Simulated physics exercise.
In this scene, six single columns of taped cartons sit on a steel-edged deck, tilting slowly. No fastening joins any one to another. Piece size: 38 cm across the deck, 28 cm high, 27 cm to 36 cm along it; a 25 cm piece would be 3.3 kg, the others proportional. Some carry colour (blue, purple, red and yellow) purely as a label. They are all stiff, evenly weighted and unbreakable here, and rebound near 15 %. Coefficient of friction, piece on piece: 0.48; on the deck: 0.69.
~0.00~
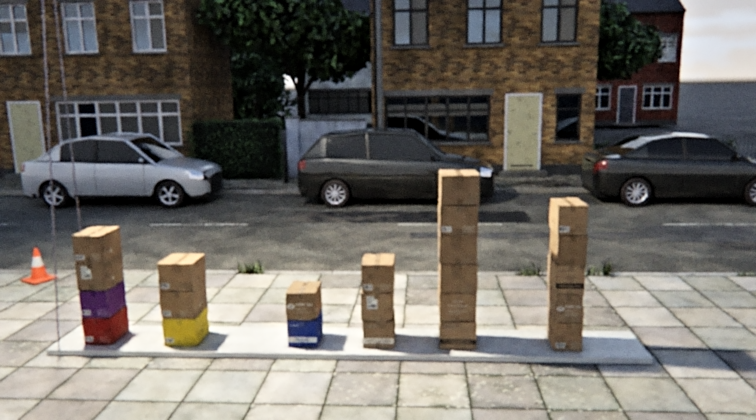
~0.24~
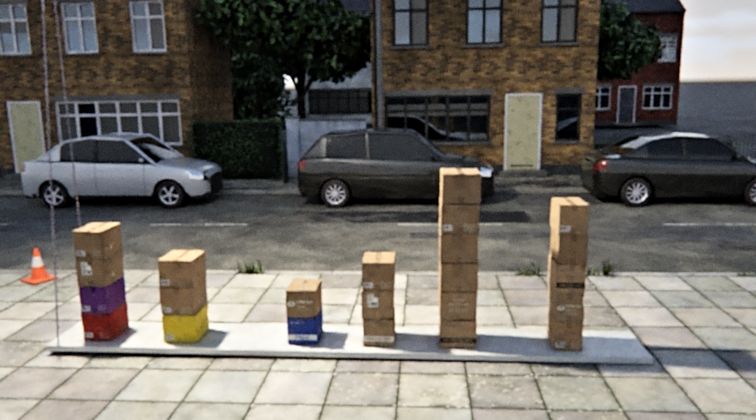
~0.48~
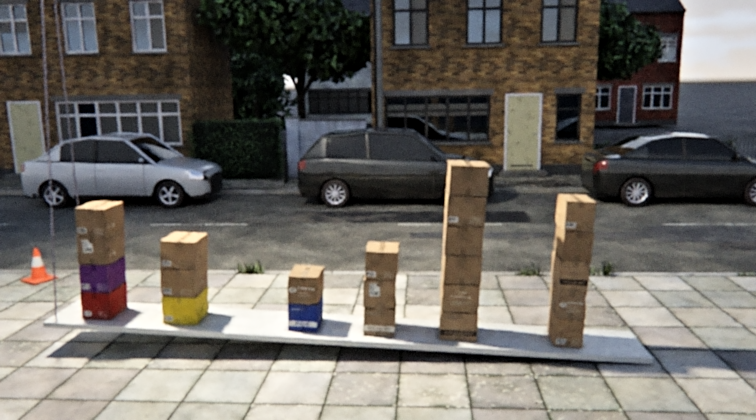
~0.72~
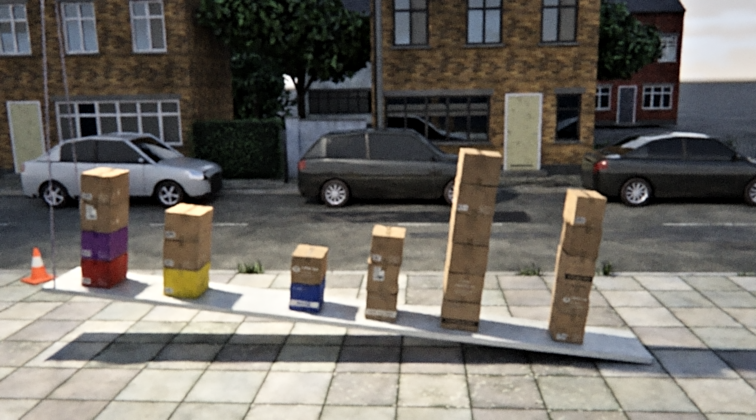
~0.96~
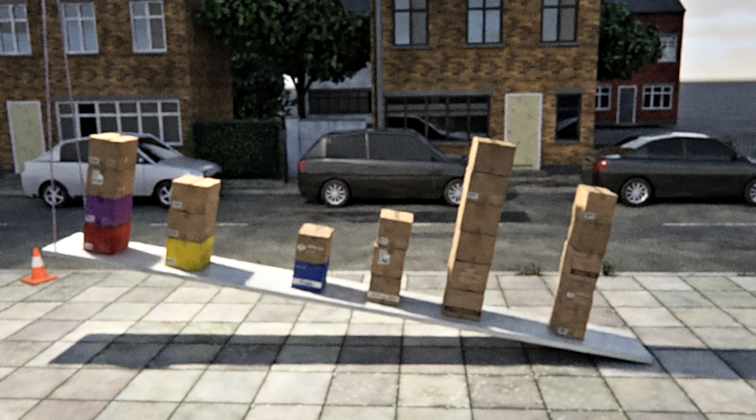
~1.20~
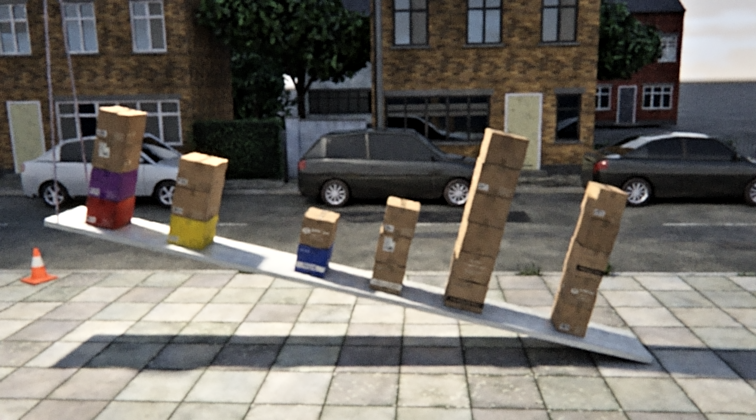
At the start, six separate stacks of cardboard cartons, some with purple, red, yellow or blue ones, stand on a level pale deck on a paved area beside a street with parked cars. The deck's left end then rises steadily, sloping down to the right, and the stacks lean rightward with it, keeping their places.
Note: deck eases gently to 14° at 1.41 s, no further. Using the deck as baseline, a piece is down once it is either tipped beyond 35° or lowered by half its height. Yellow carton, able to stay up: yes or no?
Yes.
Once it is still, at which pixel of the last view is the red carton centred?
Last frame, centre at roughly (141, 207).
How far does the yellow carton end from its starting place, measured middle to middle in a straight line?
Start and end are some 110 cm apart.
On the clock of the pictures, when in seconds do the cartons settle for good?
Roughly 4.5 seconds.
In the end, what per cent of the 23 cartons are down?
Something near 90 percent.
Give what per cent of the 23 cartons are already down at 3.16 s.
By then, 75 per cent.
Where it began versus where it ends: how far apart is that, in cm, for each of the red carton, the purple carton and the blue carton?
The red one ends around 130 cm from its start, the purple one around 120 cm and the blue one around 80 cm.
Around 1.70 s, slope 14°; none of the 23 cartons down, 15 disturbed; yellow carton unmoved; purple carton tipped 13°.
Around 2.14 s, slope 14°; 13 of the 23 cartons down; yellow carton tipped 8°; red carton tipped 49°.
Around 3.16 s, slope 14°; 17 of the 23 cartons down; yellow carton displaced 50 mm; red carton on its side.
Finally (4.7 s), slope 14°; 21 of the 23 cartons down; yellow carton displaced 50 mm; purple carton on its side; red carton on its side. Seen by the last camera, middles, yellow carton near (200, 222), purple carton near (170, 213).
